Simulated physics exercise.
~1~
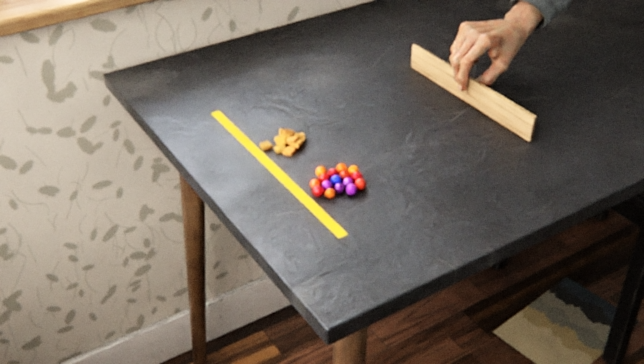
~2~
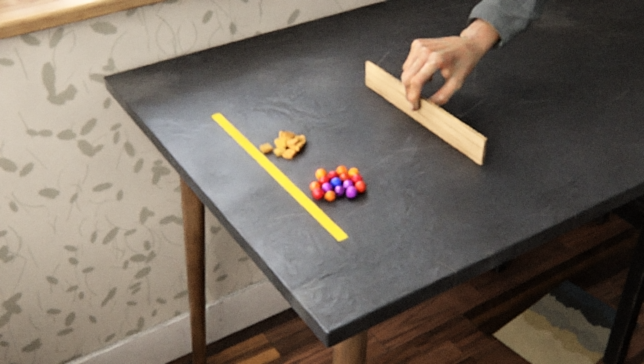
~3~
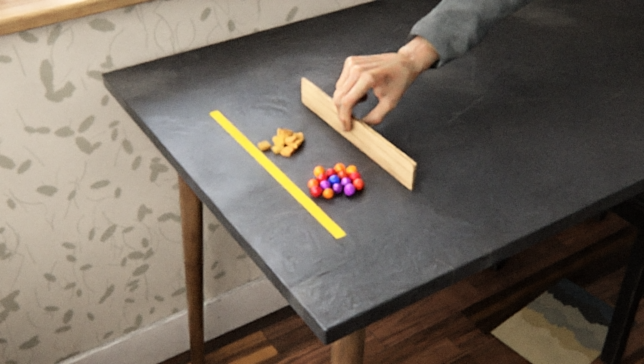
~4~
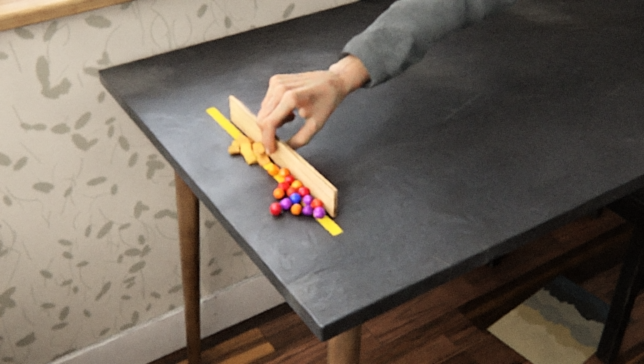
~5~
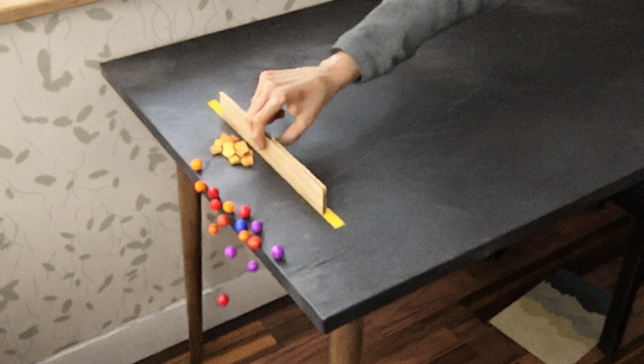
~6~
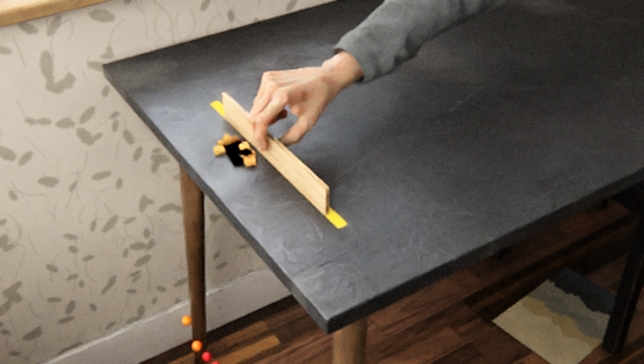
On a dark table, a hand slides a wooden strip left, sending colorful balls over the edge.
